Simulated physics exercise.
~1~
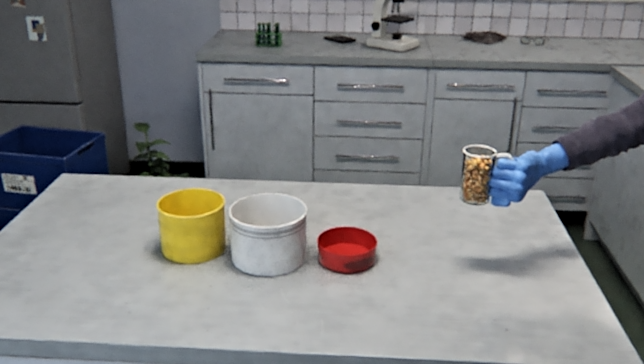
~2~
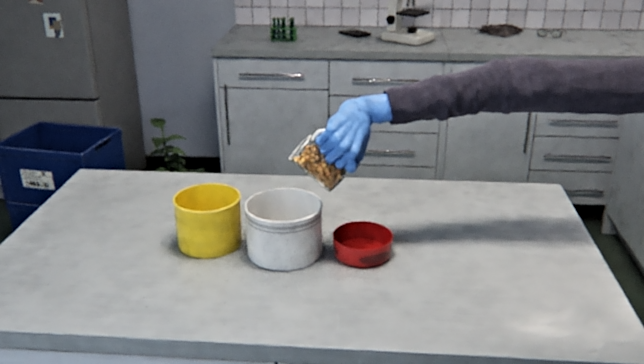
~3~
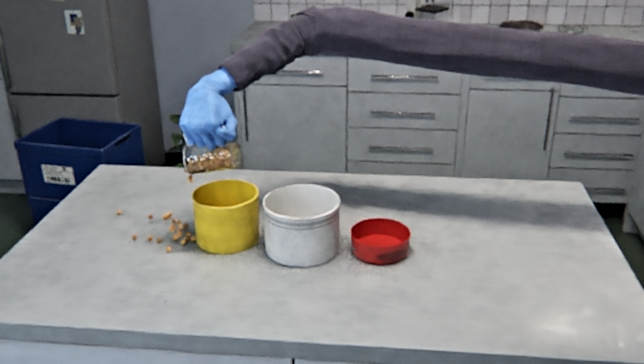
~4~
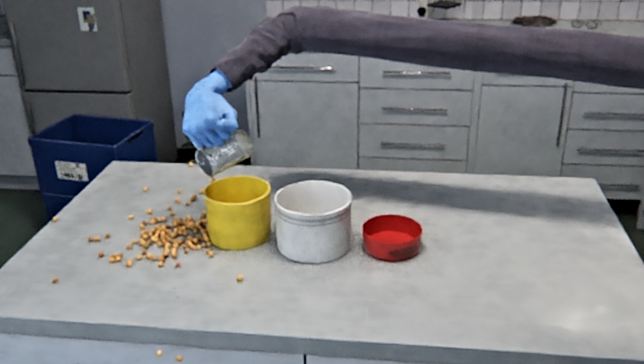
The footage shows a gloved hand carrying a clear cup of small wooden pieces leftward over a red dish, a white pot and a yellow pot, then tipping it upside down, spilling most pieces onto the table left of the yellow pot, where they scatter.
